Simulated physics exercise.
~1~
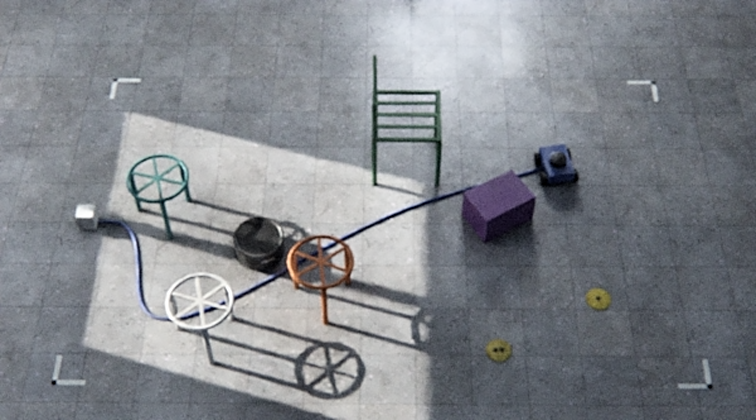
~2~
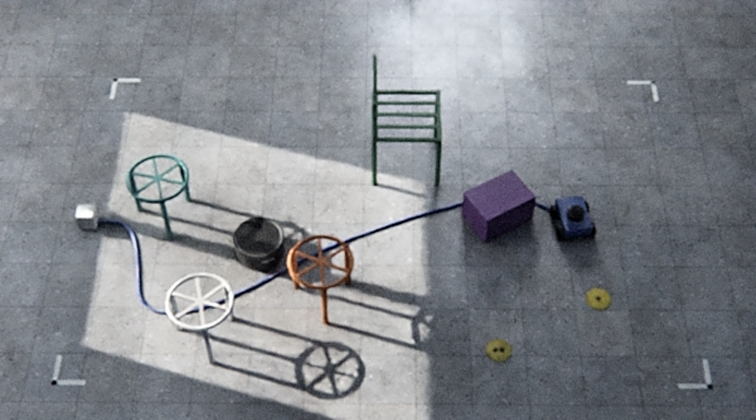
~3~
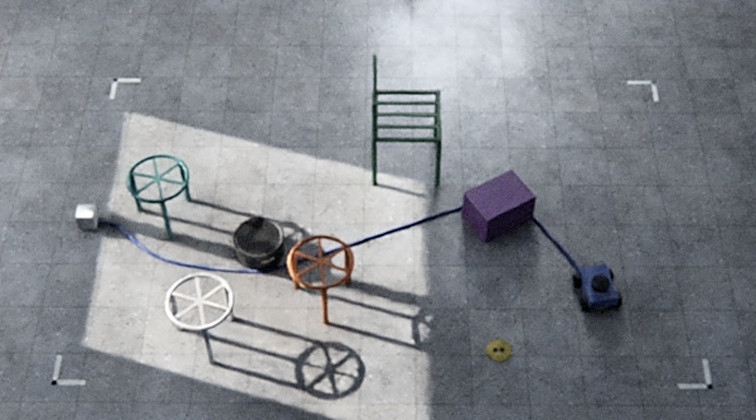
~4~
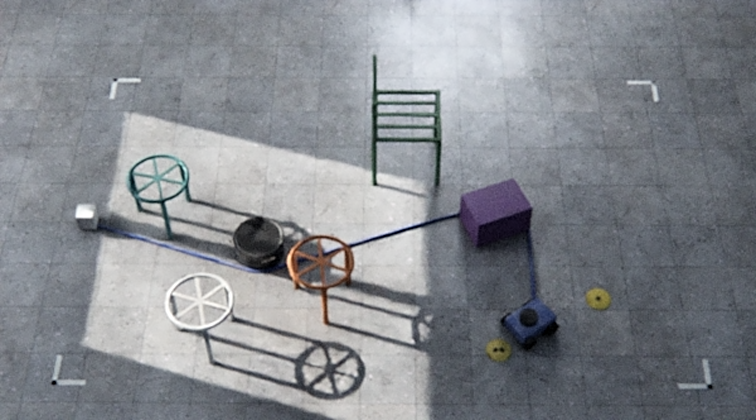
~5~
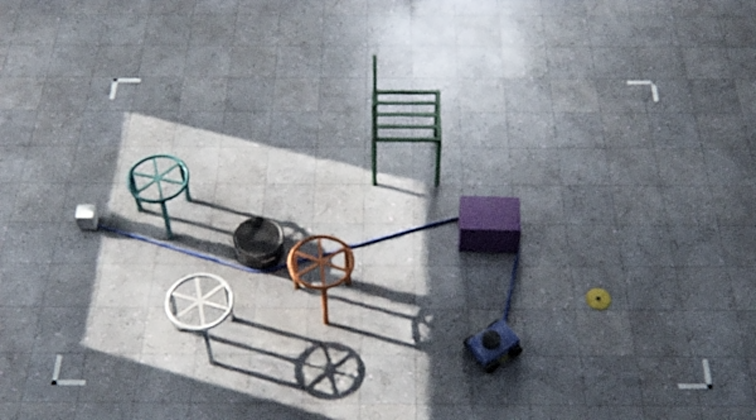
Grey tiled floor, a small blue cart towing a blue lead around a purple crate, pulling it taut and turning the crate slightly.
